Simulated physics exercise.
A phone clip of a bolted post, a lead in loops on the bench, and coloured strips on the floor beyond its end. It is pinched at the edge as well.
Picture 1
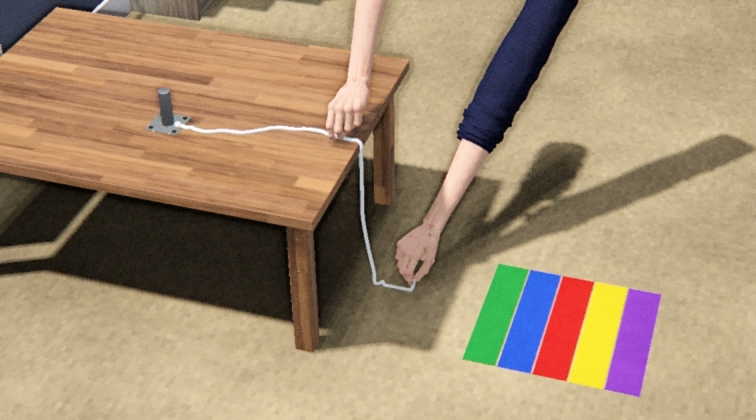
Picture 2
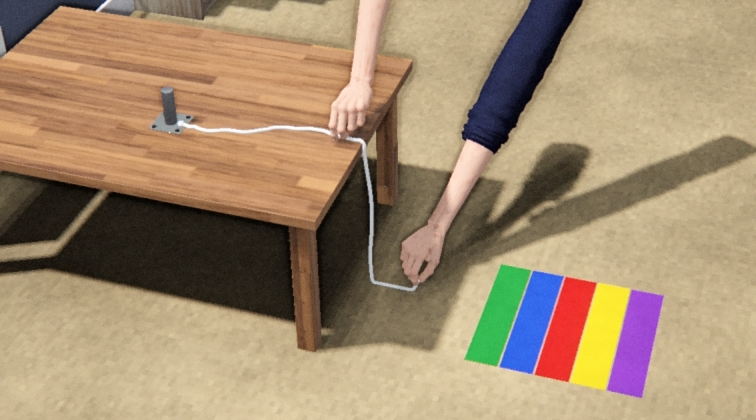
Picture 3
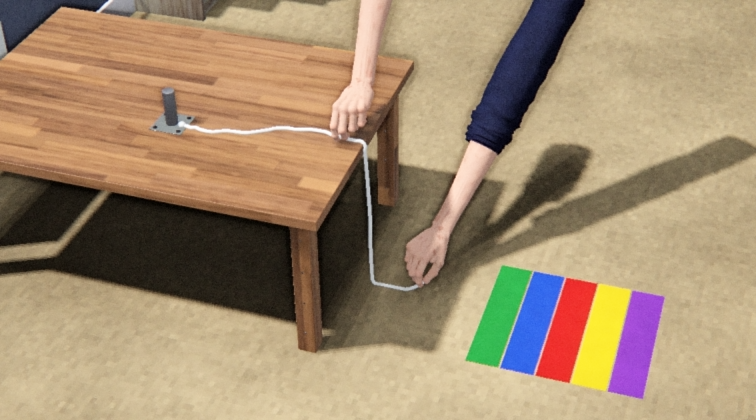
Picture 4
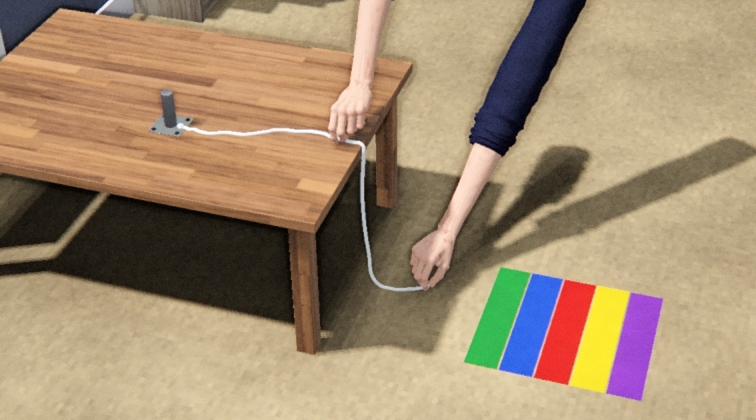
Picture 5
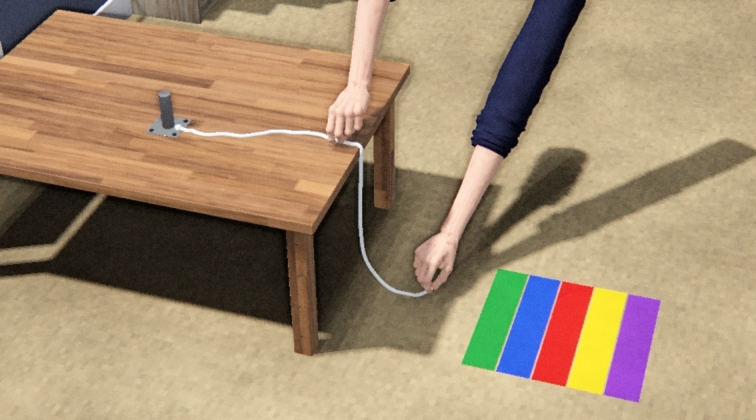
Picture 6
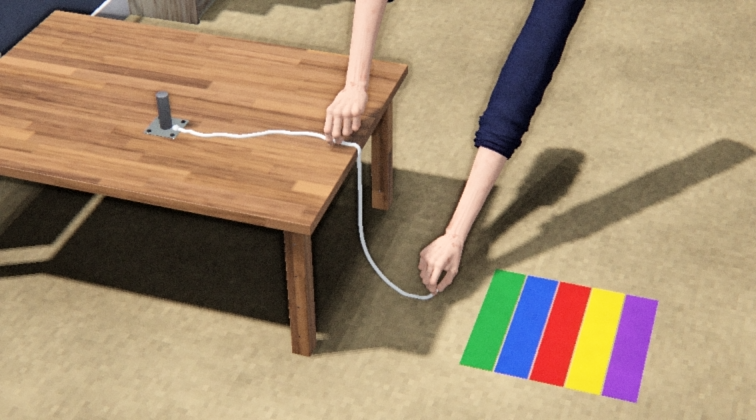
The clip shows one hand pressing a white cord at a wooden table's edge while another hand holds its hanging end near the floor, shifting slightly right beside five coloured strips as the cord's sharp lower bend becomes a smooth curve.
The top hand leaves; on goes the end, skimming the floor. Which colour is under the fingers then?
It halts on the blue strip.
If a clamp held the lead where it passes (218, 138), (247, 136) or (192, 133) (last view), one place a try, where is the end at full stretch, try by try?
In that order: (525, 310), (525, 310) and (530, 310).
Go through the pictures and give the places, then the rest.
End (414, 280); green (485, 344); blue (520, 352); red (555, 359); yellow (591, 366); purple (626, 374), in the first frame.
End (418, 281); lead through (207, 131) (274, 128) (333, 135) (367, 174) (372, 228) (372, 279), in the second frame.
End (423, 282), in the third frame.
End (428, 286); lead through (206, 133) (273, 131) (332, 138) (363, 176) (365, 230) (376, 281), in the fourth frame.
End (432, 288), in the fifth frame.
End (437, 290); lead through (202, 135) (269, 133) (328, 140) (360, 178) (361, 232) (388, 282), in the sixth frame.
Soon after, end near (474, 298); short of the strips.
Then, end near (509, 305); over green.
At full stretch, end near (529, 309); over blue. Over blue.
